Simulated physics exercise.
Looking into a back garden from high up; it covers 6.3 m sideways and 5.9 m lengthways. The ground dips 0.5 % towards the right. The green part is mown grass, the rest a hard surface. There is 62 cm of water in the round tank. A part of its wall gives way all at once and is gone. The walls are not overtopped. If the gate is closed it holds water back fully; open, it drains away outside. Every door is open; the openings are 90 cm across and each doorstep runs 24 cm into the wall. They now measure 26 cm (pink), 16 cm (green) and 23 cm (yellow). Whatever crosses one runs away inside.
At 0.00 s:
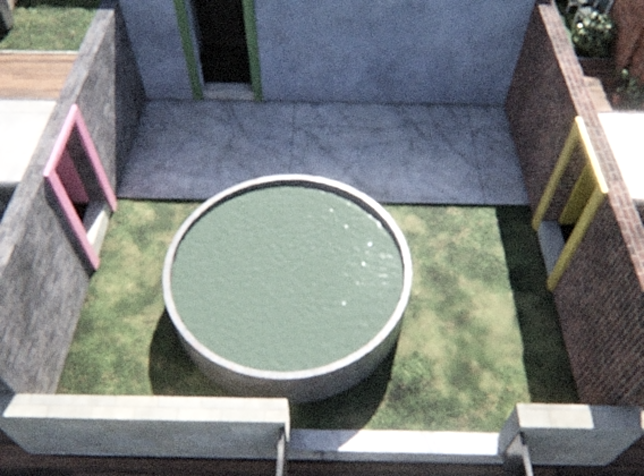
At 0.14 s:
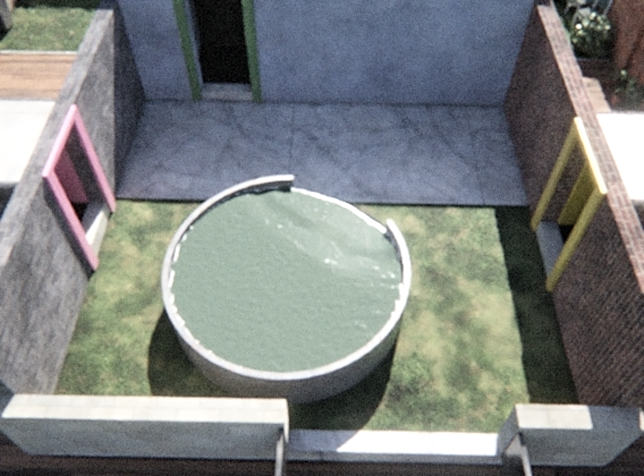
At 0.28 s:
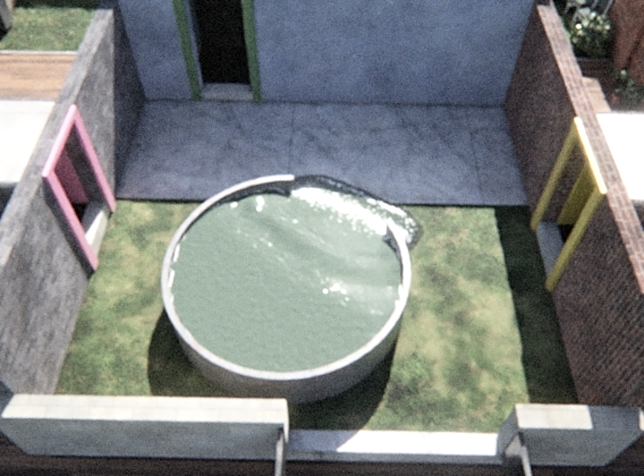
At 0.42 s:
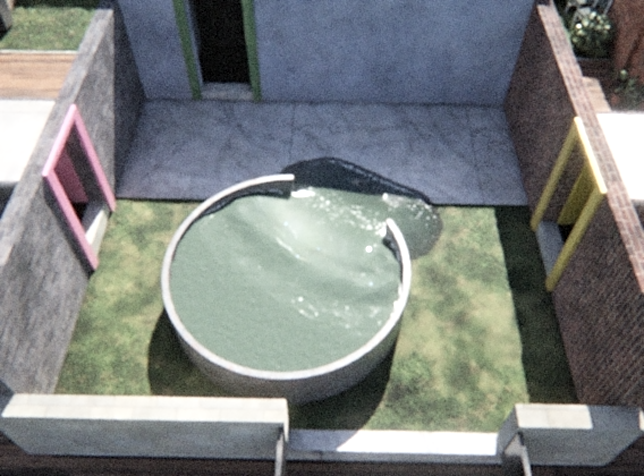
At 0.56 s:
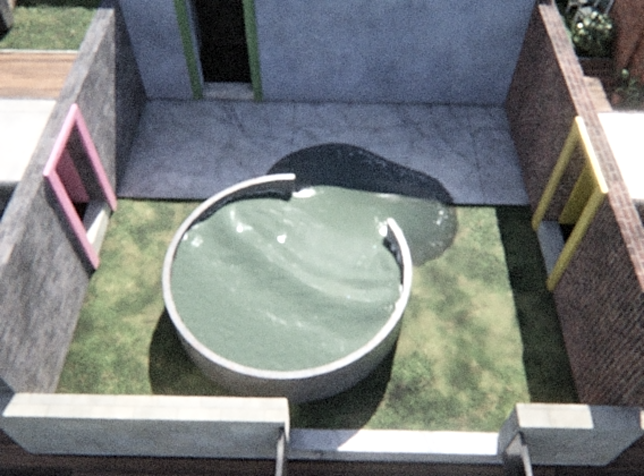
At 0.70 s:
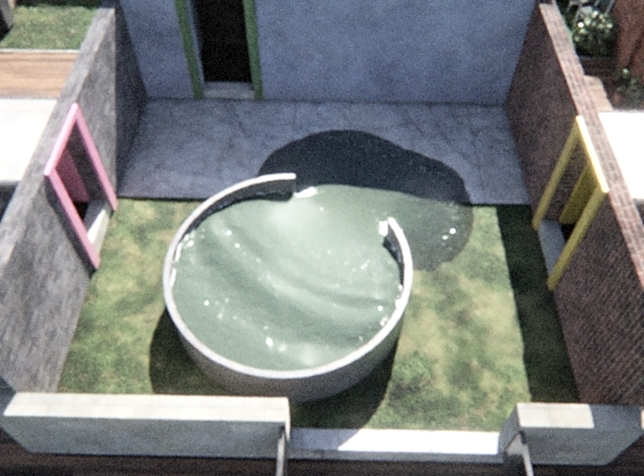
Round tank of water in a walled garden losing part of its far wall, water pouring out across paving and grass.
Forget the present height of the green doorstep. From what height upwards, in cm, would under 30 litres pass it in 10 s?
Close to 6 cm is just enough.
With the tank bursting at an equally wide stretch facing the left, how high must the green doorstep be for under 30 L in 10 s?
Some 16 cm.
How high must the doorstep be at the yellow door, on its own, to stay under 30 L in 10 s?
Roughly 10.0 cm at yellow.
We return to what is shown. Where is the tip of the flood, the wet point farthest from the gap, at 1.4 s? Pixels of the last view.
At about (500, 121).
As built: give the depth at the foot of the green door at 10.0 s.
Roughly 11.5 cm deep.
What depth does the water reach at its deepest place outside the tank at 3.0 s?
Roughly 40 cm.
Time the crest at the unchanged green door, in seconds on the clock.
Near 10.0 s.
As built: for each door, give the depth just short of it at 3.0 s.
In cm: Pink 0, green 8, yellow 8.
After 1.4 s water covers 40 % of the floor, deepest (34 cm) near (342, 215); it has not reached the green door.
After 3.0 s water covers 45 % of the floor, deepest (40 cm) near (498, 114); 8 cm at the green door, 0 litres in over its 16 cm doorstep.
After 10.0 s water covers 95 % of the floor, deepest (13 cm) near (48, 421); 11 cm at the green door, 0 litres in over its 16 cm doorstep.
At the green door as built, the water arrived by 2.0 s and peaked near 11 cm at 10.0 s.
With a doorstep of 5 cm, 47 litres would have come in within the 10 s; with 7 cm, 20 litres. So under 30 litres takes about 6 cm.
